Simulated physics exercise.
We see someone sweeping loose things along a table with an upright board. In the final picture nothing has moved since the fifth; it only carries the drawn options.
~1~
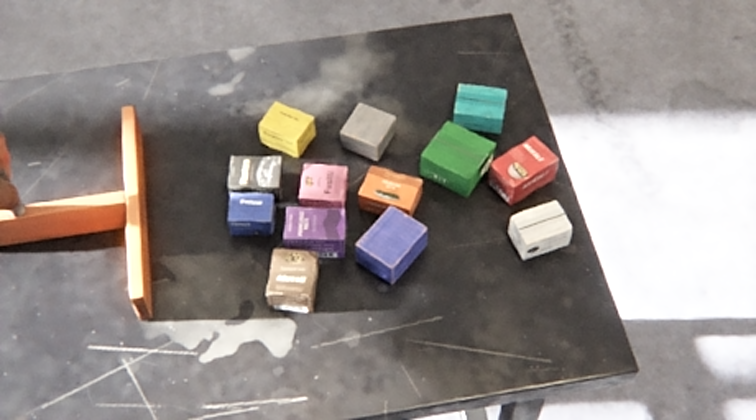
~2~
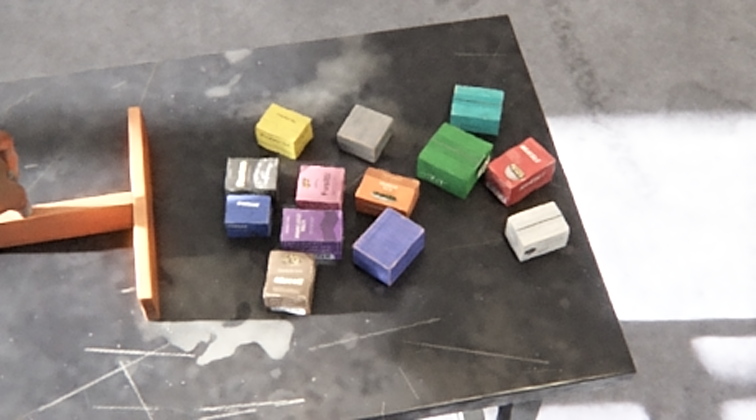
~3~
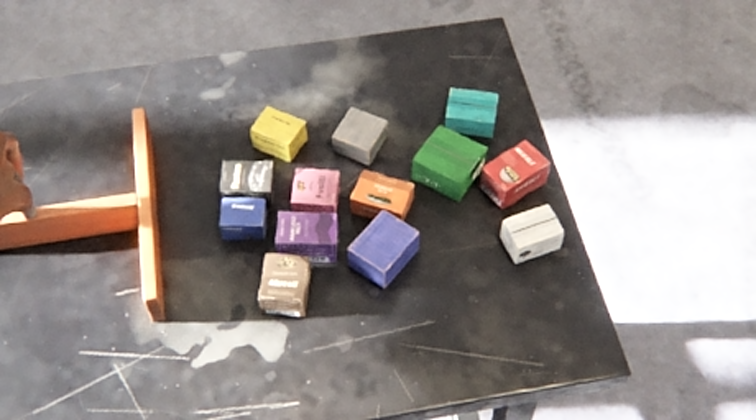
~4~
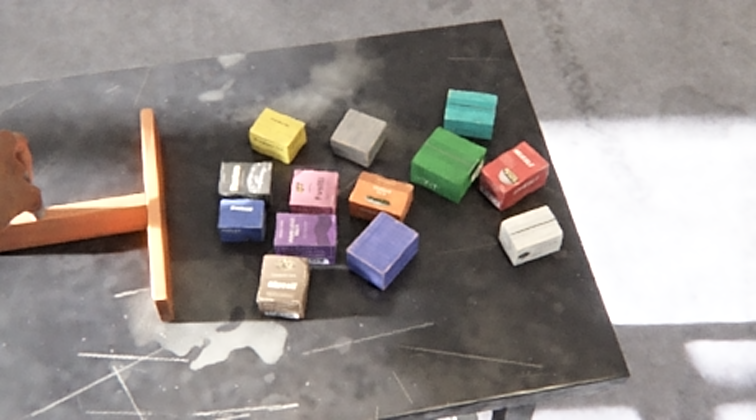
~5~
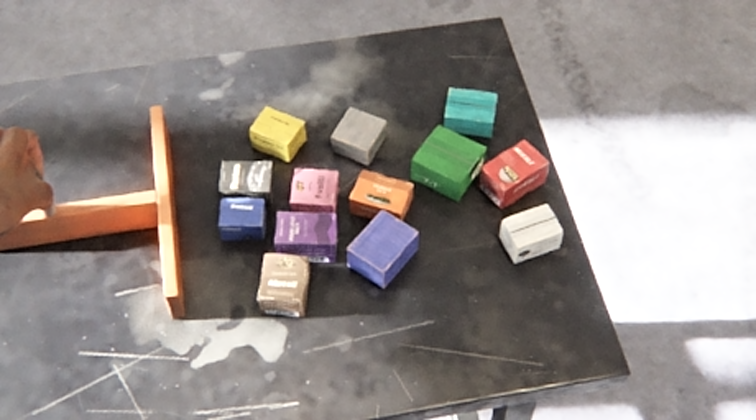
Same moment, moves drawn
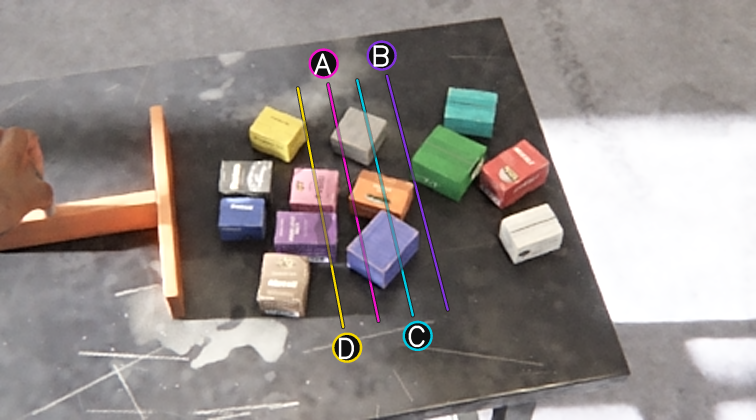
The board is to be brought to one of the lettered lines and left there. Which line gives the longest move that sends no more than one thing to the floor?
It should halt at B.
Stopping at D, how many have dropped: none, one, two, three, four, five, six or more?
The count is none.
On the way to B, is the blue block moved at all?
Yes.
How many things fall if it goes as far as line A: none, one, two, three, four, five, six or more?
In all, none.
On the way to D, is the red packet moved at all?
No.
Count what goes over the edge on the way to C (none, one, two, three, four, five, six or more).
In all, none.
On the copy, A at (351, 193); B at (415, 183); C at (383, 188); D at (319, 198).
On B. First, board (254, 181); brown packet (300, 283); yellow packet (283, 134).
Then, board (344, 168); green box (458, 157); orange packet (469, 209).
Finally, board (410, 158); red packet (554, 169); white box (575, 231); none fallen.
By contrast, A is within the limit but short; C is within the limit but short; D is within the limit but short.
